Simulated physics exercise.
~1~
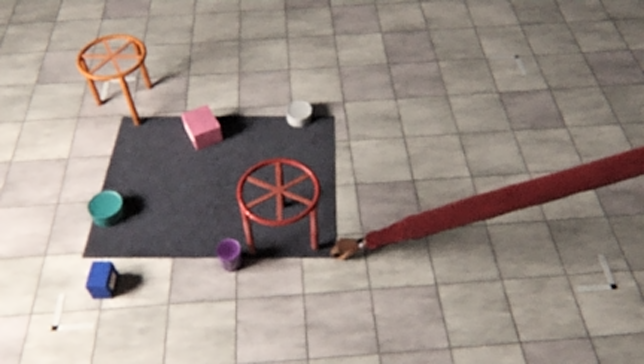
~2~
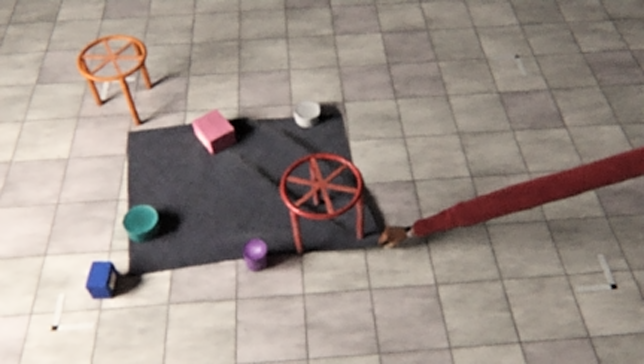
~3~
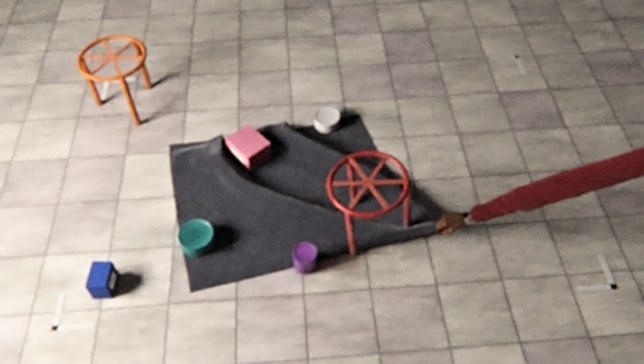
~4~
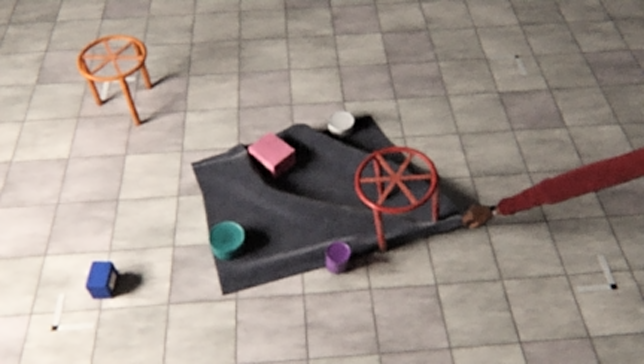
Dark cloth being dragged right across a tiled floor by a red arm, carrying five objects while orange stool and blue box stay put.
